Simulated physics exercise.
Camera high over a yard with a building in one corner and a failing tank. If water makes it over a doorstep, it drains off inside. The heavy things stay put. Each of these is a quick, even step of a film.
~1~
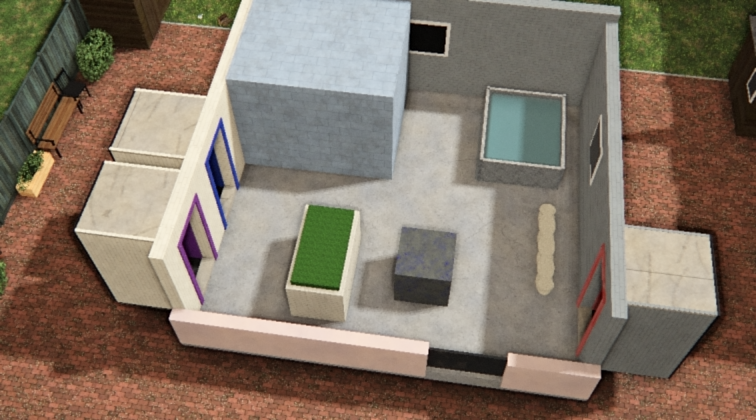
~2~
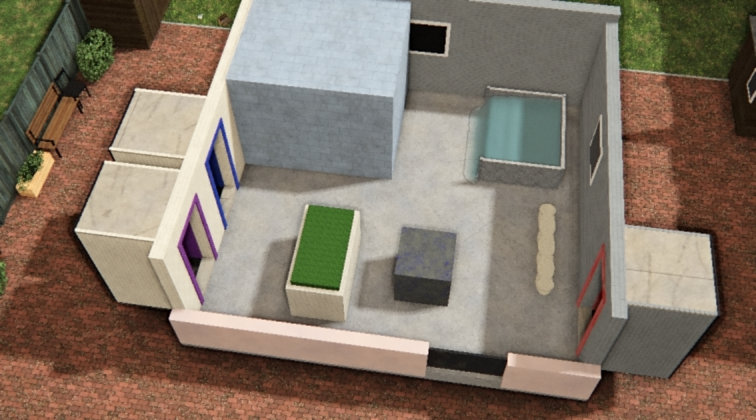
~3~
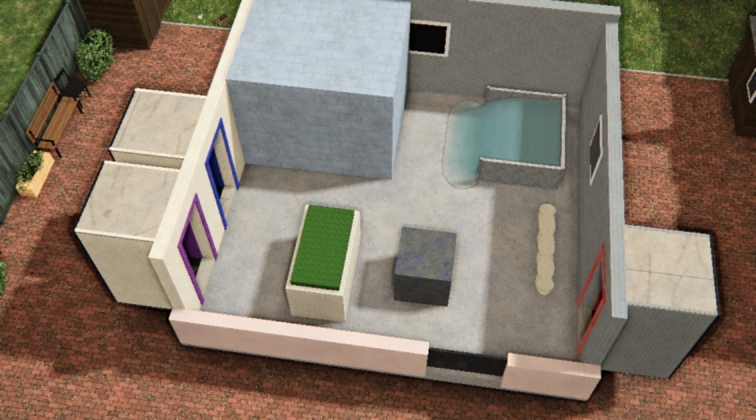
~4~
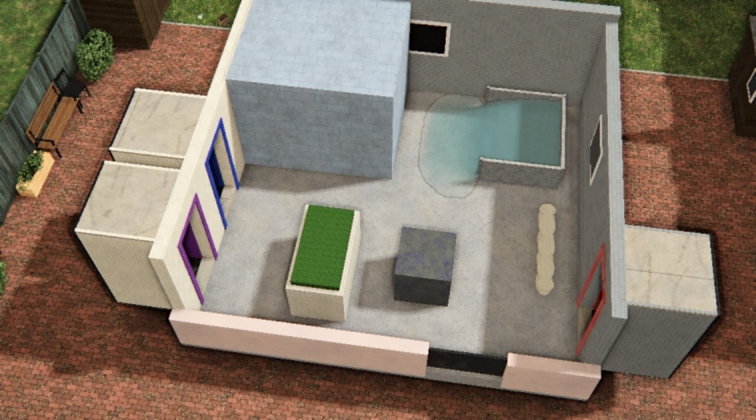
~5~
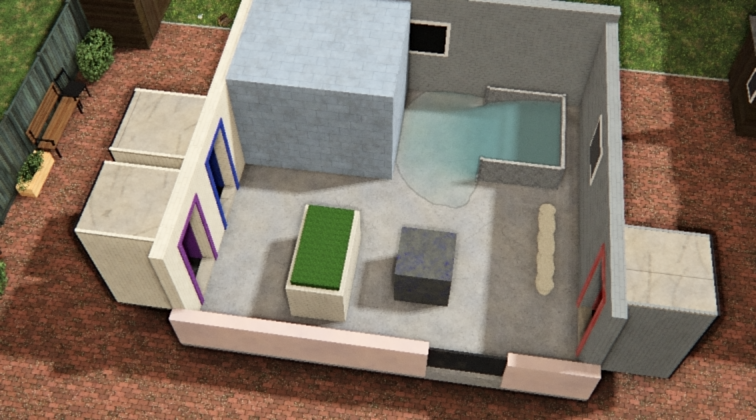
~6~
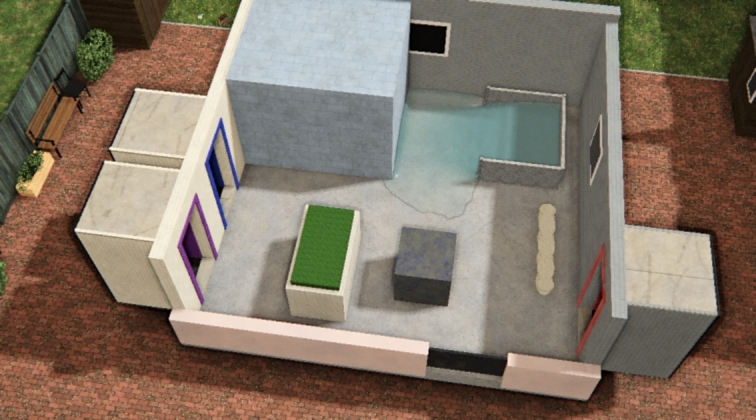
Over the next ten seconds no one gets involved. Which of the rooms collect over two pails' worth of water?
The red door will respect the limit, the purple door will respect the limit, the blue door will respect the limit.
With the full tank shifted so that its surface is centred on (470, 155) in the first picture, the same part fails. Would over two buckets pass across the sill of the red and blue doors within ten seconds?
Then: The red one falls short; the blue one exceeds the threshold.
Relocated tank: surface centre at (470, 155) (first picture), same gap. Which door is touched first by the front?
The blue one is the first one.
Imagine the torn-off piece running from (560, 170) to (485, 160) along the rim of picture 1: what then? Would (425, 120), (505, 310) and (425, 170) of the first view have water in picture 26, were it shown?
Respectively: Parched, drenched and parched.
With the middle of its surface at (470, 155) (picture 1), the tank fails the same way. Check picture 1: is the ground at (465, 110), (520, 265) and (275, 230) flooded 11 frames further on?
First spot gets drenched, second spot stays unwetted, third spot gets drenched.
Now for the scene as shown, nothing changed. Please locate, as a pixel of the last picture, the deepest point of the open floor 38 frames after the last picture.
My best guess is roughly (559, 349).
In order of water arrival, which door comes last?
Going by the pictures, I'd say the red-painted one.
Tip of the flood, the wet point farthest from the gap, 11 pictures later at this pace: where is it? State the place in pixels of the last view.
(267, 238).
A moment on, water covers 20 % of the floor; the red door not reached, the purple door not reached, the blue door not reached.
Next, water covers 30 % of the floor; the red door not reached, the purple door not reached, the blue door not reached.
Then, water covers 55 % of the floor; the red door not reached, the purple door wet at the sill, nothing in, the blue door wet at the sill, nothing in.
Later, water covers 90 % of the floor; the red door wet at the sill, nothing in, the purple door wet at the sill, nothing in, the blue door wet at the sill, nothing in.
In the end, water covers 95 % of the floor; the red door under two buckets in, the purple door wet at the sill, nothing in, the blue door wet at the sill, nothing in.
